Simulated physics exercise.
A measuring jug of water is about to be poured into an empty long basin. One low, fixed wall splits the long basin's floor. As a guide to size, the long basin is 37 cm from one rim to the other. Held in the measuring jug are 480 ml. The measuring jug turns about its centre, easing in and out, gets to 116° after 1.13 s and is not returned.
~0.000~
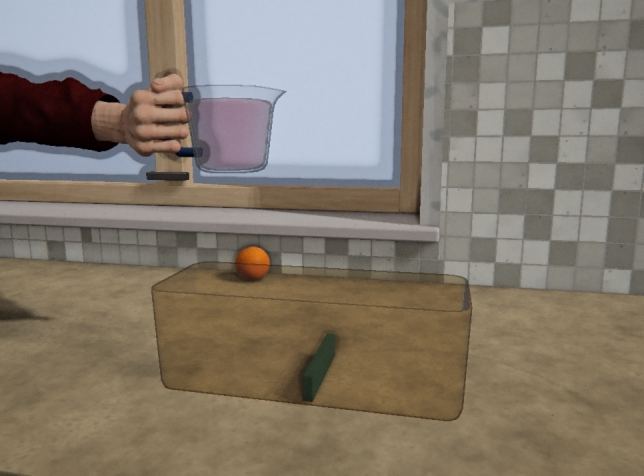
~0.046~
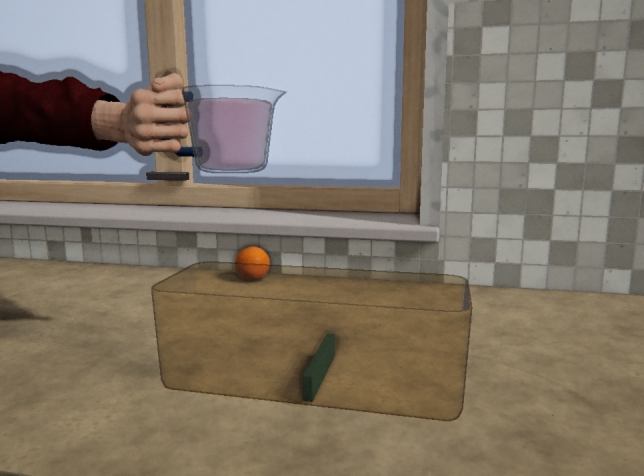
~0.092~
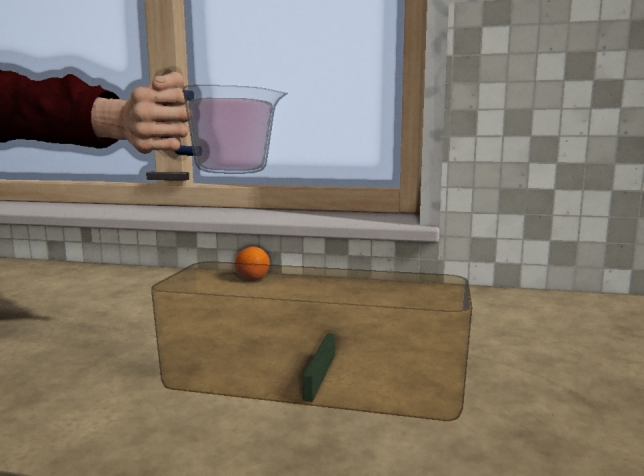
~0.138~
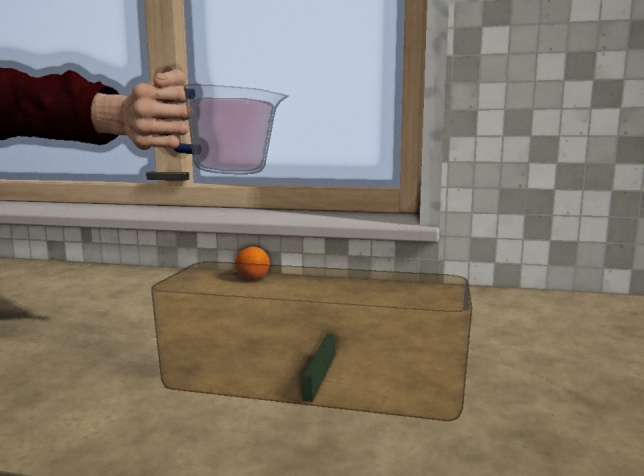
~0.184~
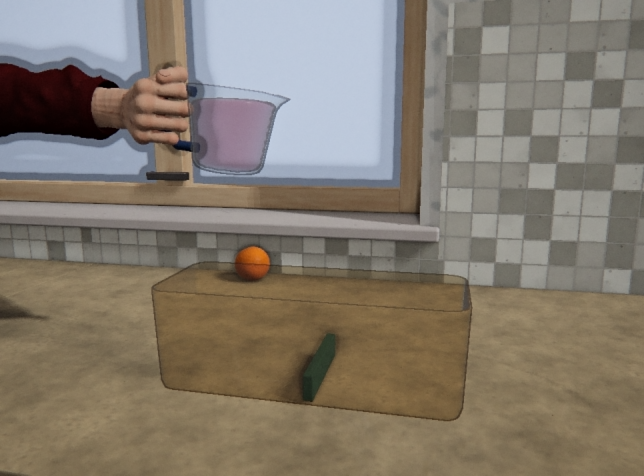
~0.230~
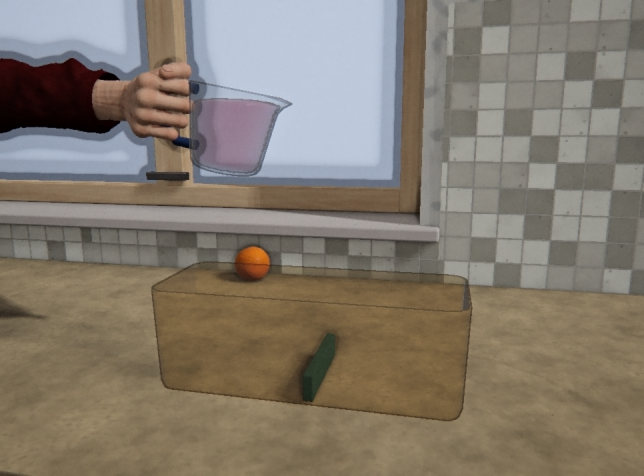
A hand in a dark red sleeve, reaching in from the left, slowly tilts a clear jug of pink liquid slightly, its spout dipping to the right. Below, a long transparent basin sits on a mottled brown counter, with an orange ball near its back left rim and a dark green bar showing low near its middle. The steady view faces a wood-framed window and grey-and-white tiled wall.
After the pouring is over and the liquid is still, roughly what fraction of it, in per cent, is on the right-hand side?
Roughly 78 out of 100 parts.
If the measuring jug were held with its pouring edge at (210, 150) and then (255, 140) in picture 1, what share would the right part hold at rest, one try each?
Result: 10 per cent, then 20 per cent.
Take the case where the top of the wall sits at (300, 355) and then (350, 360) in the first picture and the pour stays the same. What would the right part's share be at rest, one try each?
It comes to 85 per cent, and then 50 per cent.
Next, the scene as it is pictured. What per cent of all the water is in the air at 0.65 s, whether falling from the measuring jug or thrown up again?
It comes to roughly 28 per cent.
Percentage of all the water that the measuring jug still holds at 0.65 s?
Roughly 62 %.
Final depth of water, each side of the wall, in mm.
About 4 mm left, about 18 mm right.
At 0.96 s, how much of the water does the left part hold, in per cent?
I'd put it near 7 percent.
Then, 0.65 s in, the tilt is 72° and 63 per cent is still to pour, 0 is left of the wall and 9 right of it.
Then, 0.96 s in, the tilt is 109° and 6 per cent is still to pour, 7 is left of the wall and 70 right of it.
Then, 1.28 s in, the tilt is 116° and 0 per cent is still to pour, 20 is left of the wall and 78 right of it.
Then, 1.63 s in, the tilt is 116° and 0 per cent is still to pour, 21 is left of the wall and 78 right of it.
Finally, 21 per cent lies left of the wall, 78 right of it and 2 outside.
